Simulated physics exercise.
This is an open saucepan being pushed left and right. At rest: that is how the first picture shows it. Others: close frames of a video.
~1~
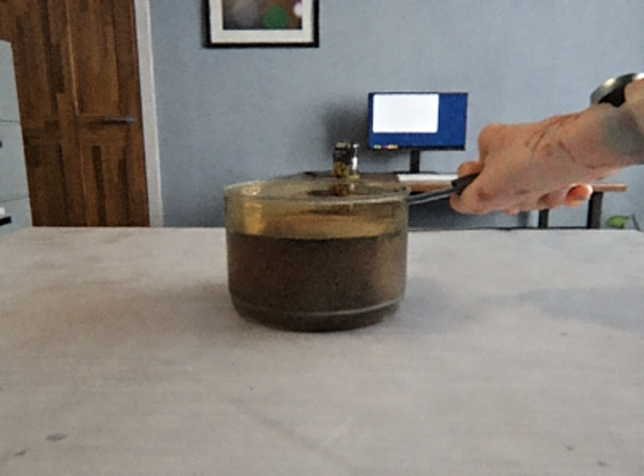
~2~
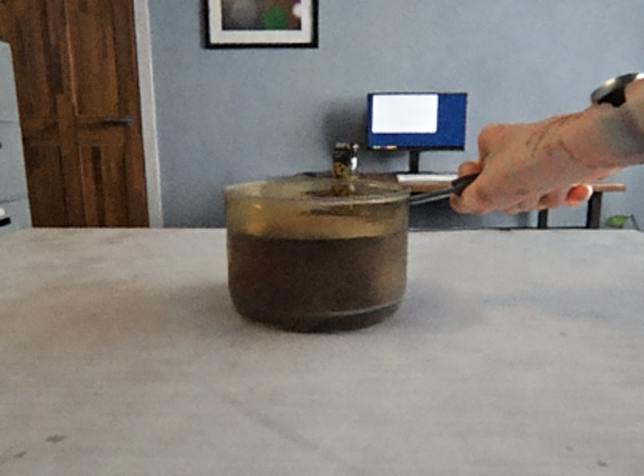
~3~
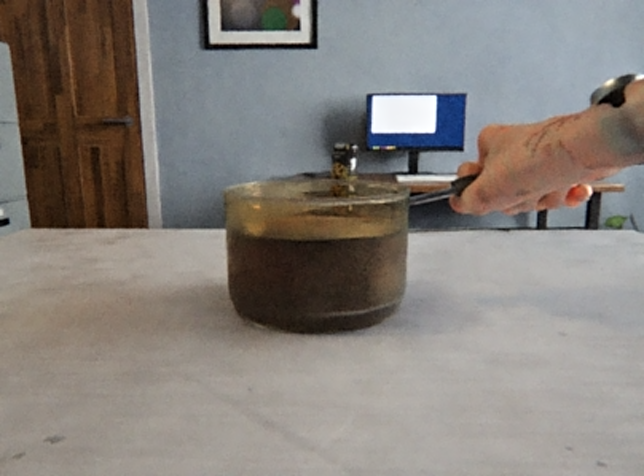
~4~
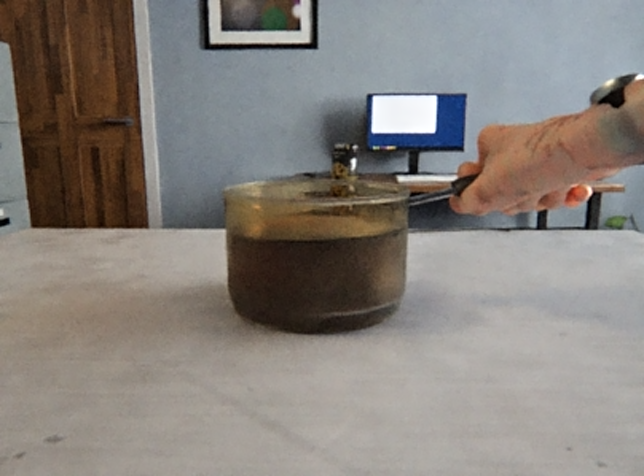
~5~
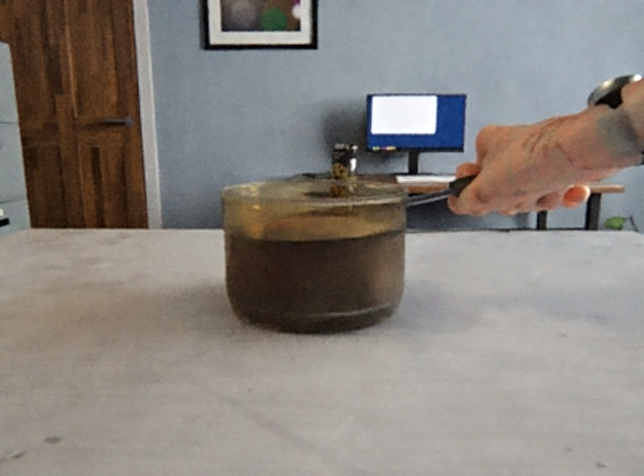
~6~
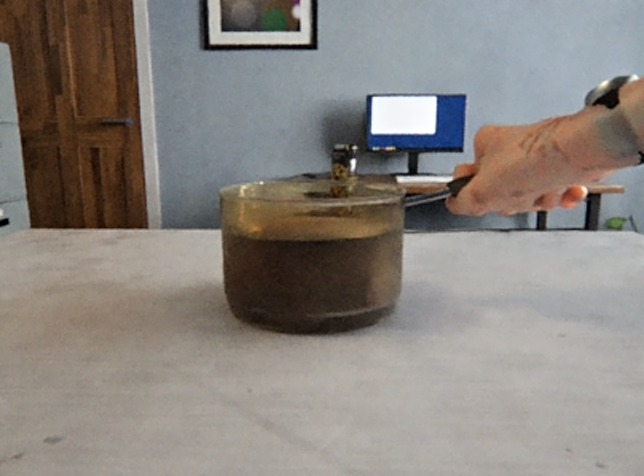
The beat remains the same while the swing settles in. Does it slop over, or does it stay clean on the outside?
Liquid remains in it.
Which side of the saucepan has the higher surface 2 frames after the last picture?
Pretty clearly on the left margin.
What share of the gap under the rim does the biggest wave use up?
Near 40 in a hundred.
Shortly, the highest wave so far stays far below the rim.
Then, the highest wave so far climbs under half way to the rim.
At the finish, the highest wave so far climbs under half way to the rim; nothing has left it.
